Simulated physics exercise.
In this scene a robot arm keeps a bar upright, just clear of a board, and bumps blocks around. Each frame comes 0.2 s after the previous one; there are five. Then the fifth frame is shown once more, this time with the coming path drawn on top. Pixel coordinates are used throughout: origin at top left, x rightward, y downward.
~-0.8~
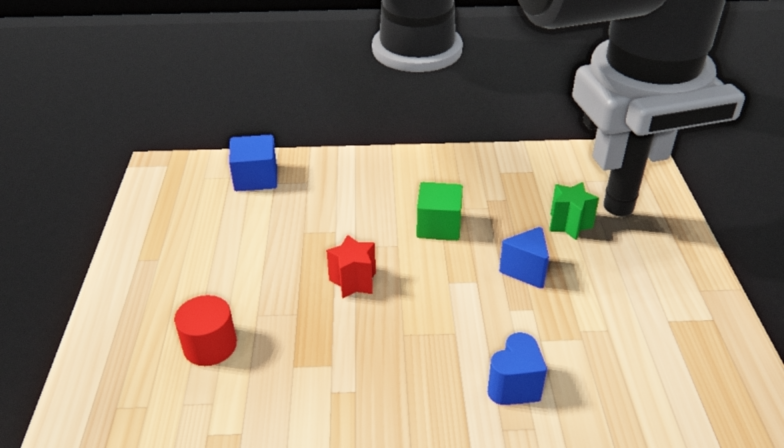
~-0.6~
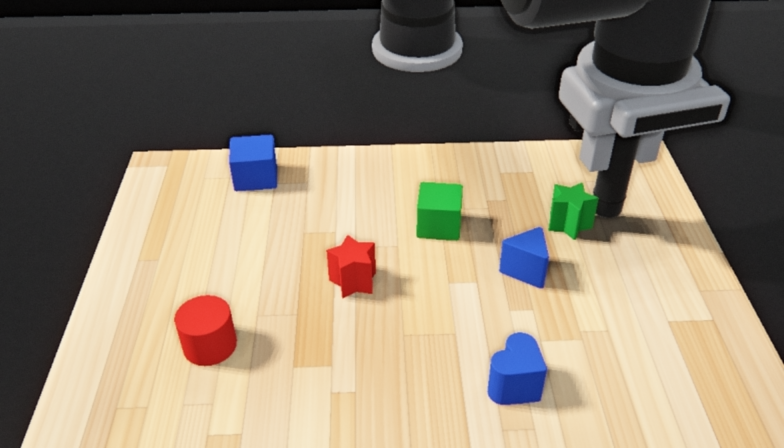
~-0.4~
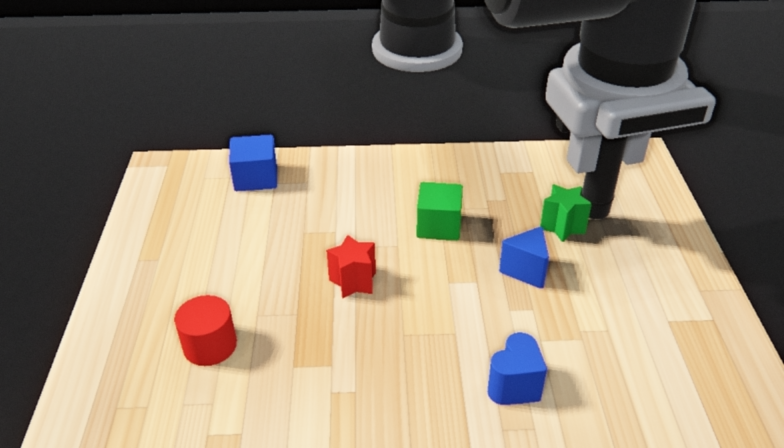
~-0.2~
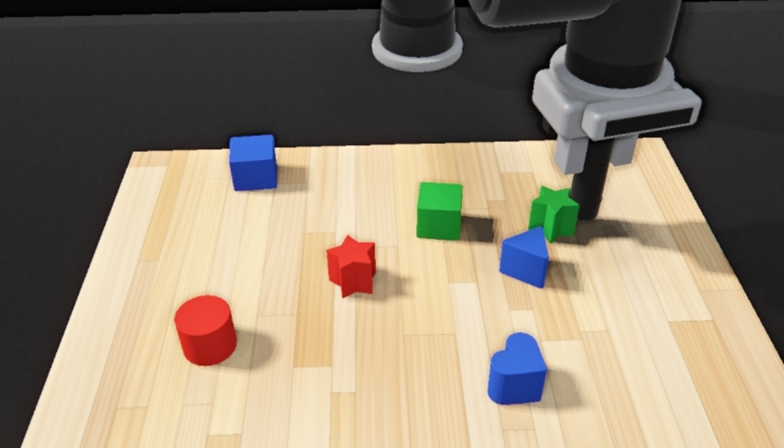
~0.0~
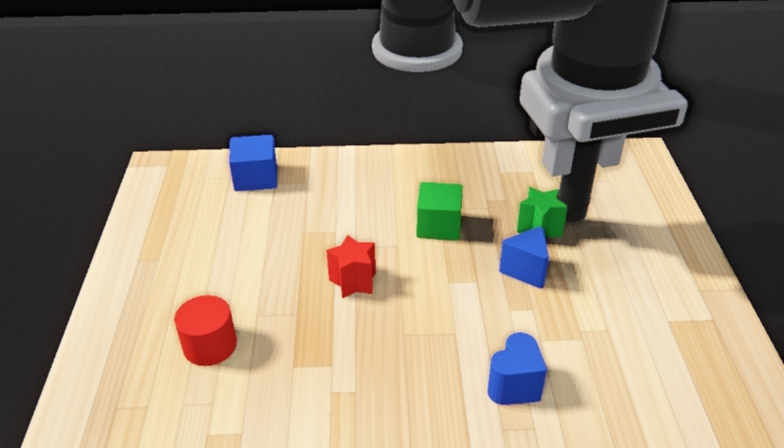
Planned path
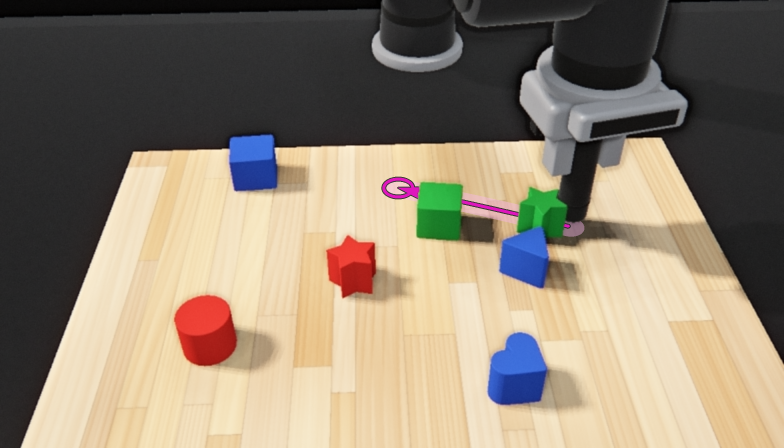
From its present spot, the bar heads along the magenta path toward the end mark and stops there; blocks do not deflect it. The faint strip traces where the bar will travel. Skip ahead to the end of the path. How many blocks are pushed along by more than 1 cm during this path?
By the end of the path, one block has moved more than about a centimetre.
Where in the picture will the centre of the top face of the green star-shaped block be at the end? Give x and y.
I'd guess (494, 198).
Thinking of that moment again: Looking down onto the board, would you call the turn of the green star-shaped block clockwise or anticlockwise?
Verdict: Counterclockwise.
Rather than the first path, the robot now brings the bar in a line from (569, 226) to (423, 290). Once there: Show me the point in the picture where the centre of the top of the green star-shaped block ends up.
I think it will end close to (470, 214).
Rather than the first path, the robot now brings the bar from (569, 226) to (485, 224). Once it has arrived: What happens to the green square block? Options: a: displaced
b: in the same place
a.
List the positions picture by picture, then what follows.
The first picture shows lower end of the bar at (618, 208), tops of blocks, green square block at (440, 195), green star-shaped block at (575, 194).
The second picture shows bar at (606, 209), blocks as before.
The third picture shows bar at (594, 211), green star-shaped block at (568, 196).
The fourth picture shows bar at (582, 212), green star-shaped block at (556, 198).
The fifth picture shows bar at (571, 214), green square block at (440, 195), green star-shaped block at (544, 199).
The drawn path runs from (569, 226) directly to (398, 188).
On the path given first. One third of the way, bar at (511, 200); green star-shaped block at (500, 199), turned 50° anticlockwise.
Two thirds of the way, bar at (453, 187); green star-shaped block at (494, 198), turned 75° anticlockwise.
At the end, bar at (398, 176); green square block not moved; green star-shaped block at (494, 198), turned 75° anticlockwise.
